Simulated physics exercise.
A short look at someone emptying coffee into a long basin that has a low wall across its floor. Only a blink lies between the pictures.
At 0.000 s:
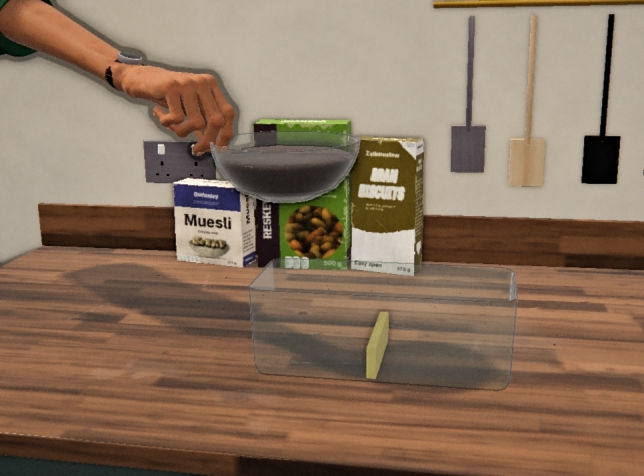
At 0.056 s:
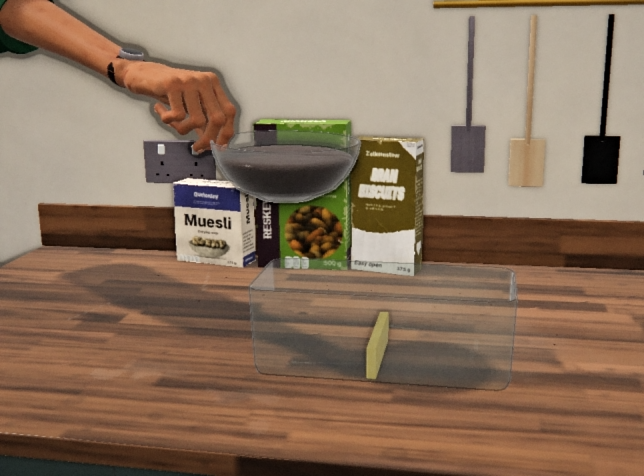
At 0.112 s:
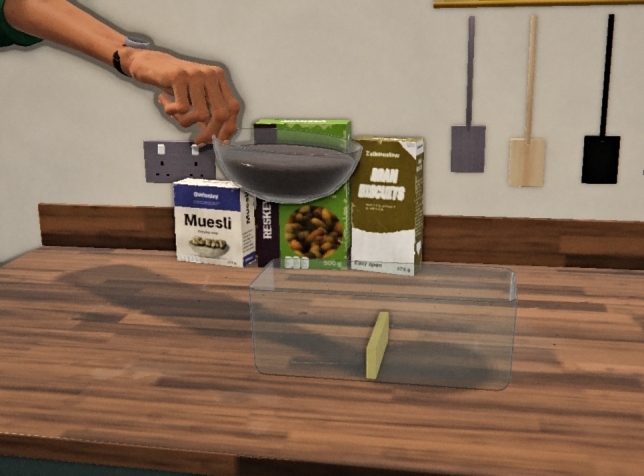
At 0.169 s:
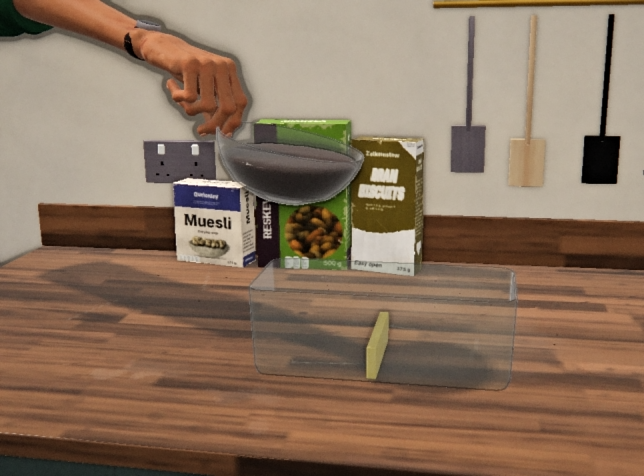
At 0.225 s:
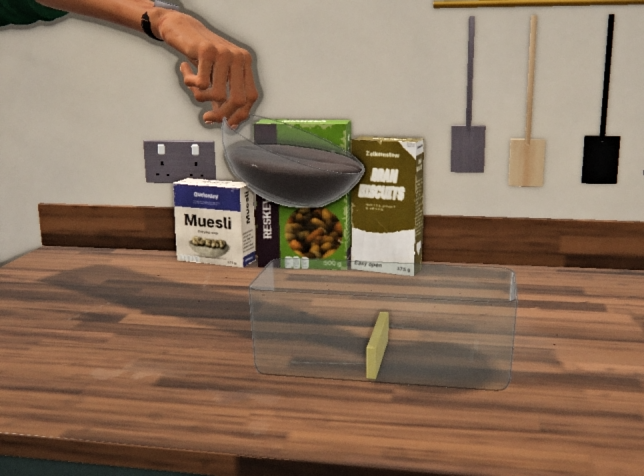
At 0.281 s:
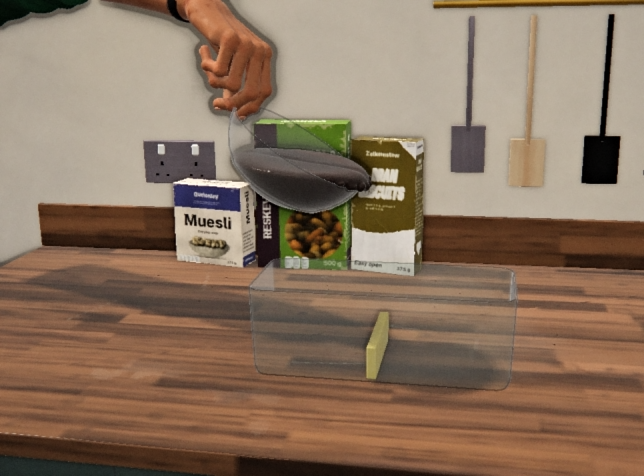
The footage shows a hand holding a clear bowl of dark liquid above a long transparent basin with a low yellowish wall across its floor, then steadily tilting the bowl to the right until liquid reaches its lowered rim.
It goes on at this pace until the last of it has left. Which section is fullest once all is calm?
The right section gets the most.
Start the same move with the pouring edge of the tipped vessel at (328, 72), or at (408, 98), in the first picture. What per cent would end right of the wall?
First some 50, then 70 per cent.
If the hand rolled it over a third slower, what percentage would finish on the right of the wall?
Near 70 %.
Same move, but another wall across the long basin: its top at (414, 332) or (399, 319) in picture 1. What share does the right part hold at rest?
In turn 25 and 35 in a hundred.
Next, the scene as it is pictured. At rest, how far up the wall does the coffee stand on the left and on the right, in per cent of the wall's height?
The left part 40 per cent, the right part 50.
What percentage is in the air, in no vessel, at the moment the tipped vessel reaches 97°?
It comes to 25 per cent or so.
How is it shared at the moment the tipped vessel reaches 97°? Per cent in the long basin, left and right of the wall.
Near 10 on the left, 60 on the right.
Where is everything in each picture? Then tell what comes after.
It leans 0°; its right rim is at (358, 143); the coffee meets the walls at (222, 154) and (354, 156); the long basin's rim runs from (261, 274) to (515, 286); the wall's top is at (378, 330), in the first picture.
It leans 1°; its right rim is at (359, 145); the coffee meets the walls at (222, 154) and (354, 157), in the second picture.
It leans 6°; its right rim is at (360, 151); the coffee meets the walls at (224, 150) and (355, 161), in the third picture.
It leans 13°; its right rim is at (362, 161); the coffee meets the walls at (228, 149) and (358, 164), in the fourth picture.
It leans 22°; its right rim is at (362, 173); the coffee meets the walls at (232, 149) and (363, 167), in the fifth picture.
It leans 33°; its right rim is at (360, 188); the coffee meets the walls at (239, 152) and (348, 171); 6 per cent is over the edge, in the sixth picture.
After 0.58 s the tilt is 97° and 4 per cent is still to pour, 12 is left of the wall and 60 right of it.
After 0.80 s the tilt is 113° and 0 per cent is still to pour, 30 is left of the wall and 58 right of it.
After 1.02 s the tilt is 113° and 0 per cent is still to pour, 33 is left of the wall and 61 right of it.
After 1.27 s the tilt is 113° and 0 per cent is still to pour, 36 is left of the wall and 59 right of it.
In the end 36 per cent lies left of the wall, 58 right of it and 5 outside.
